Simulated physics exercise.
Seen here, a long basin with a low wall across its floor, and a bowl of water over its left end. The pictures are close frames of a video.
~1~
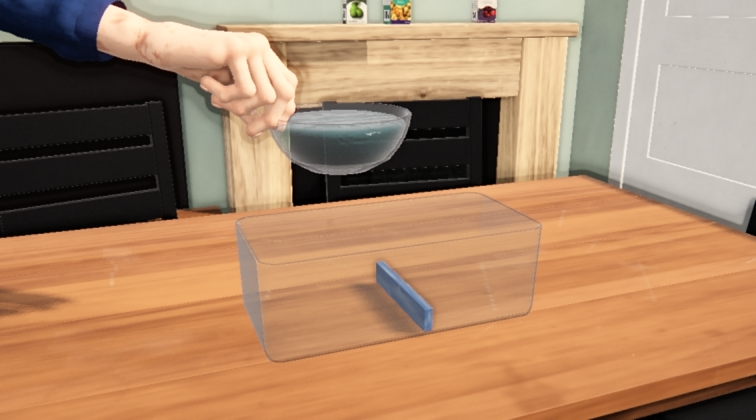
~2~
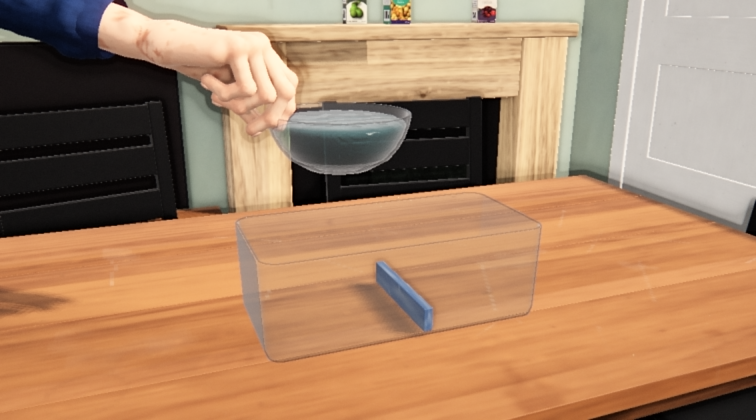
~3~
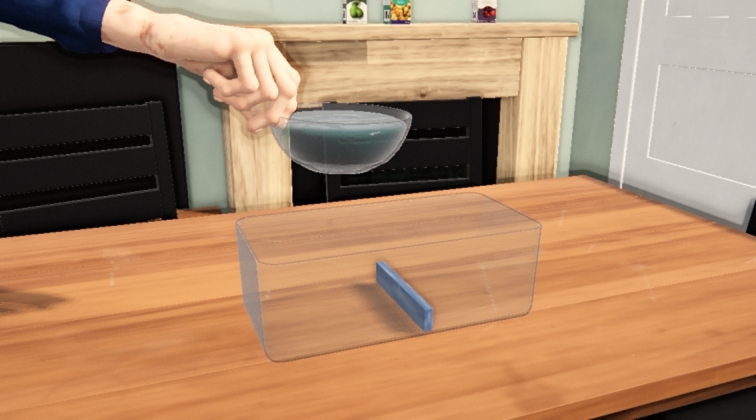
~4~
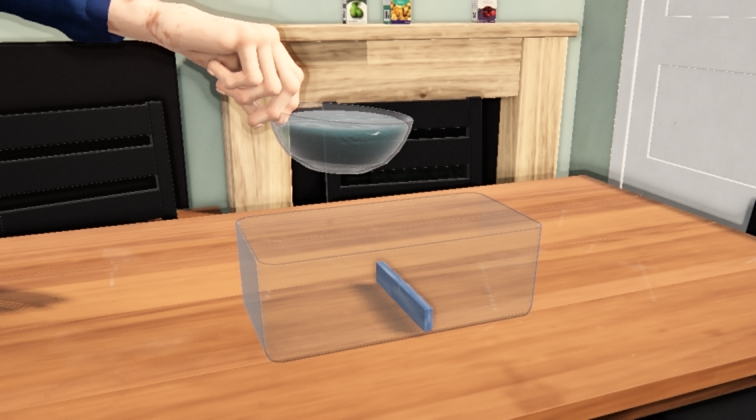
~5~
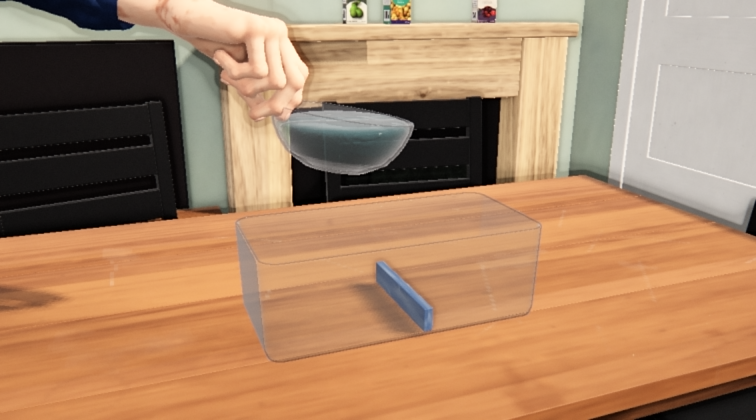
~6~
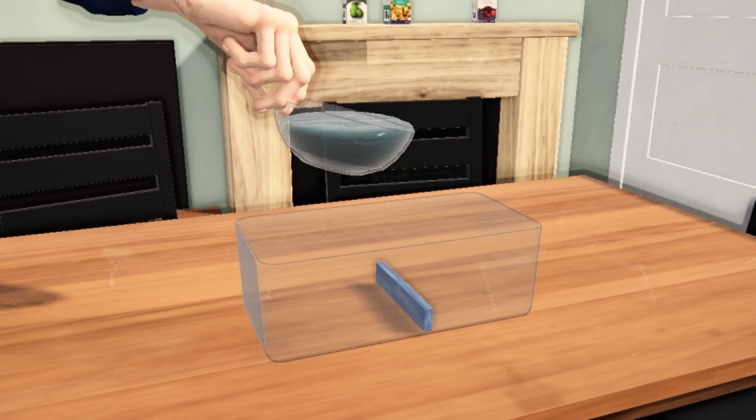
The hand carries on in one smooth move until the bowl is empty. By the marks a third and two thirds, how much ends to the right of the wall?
It comes to more than two thirds.
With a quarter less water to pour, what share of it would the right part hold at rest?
Roughly 85 in a hundred.
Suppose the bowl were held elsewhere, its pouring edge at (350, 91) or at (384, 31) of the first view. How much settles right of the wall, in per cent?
Near 55 % and 75 %.
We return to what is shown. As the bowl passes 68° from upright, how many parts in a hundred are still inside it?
Roughly 25 in a hundred.
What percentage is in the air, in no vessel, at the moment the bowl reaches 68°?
Some 30 per cent.
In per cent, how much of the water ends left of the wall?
It comes to 20 per cent or so.
A moment on, the bowl is tipped part way and 24 per cent is still to pour, 0 is left of the wall and 47 right of it.
Next, the bowl is tipped on its side and 0 per cent is still to pour, 15 is left of the wall and 84 right of it.
Then the bowl is tipped right over and 0 per cent is still to pour, 18 is left of the wall and 81 right of it.
Later the bowl is tipped right over and 0 per cent is still to pour, 18 is left of the wall and 81 right of it.
In the end 18 per cent lies left of the wall, 81 right of it and 0 outside.
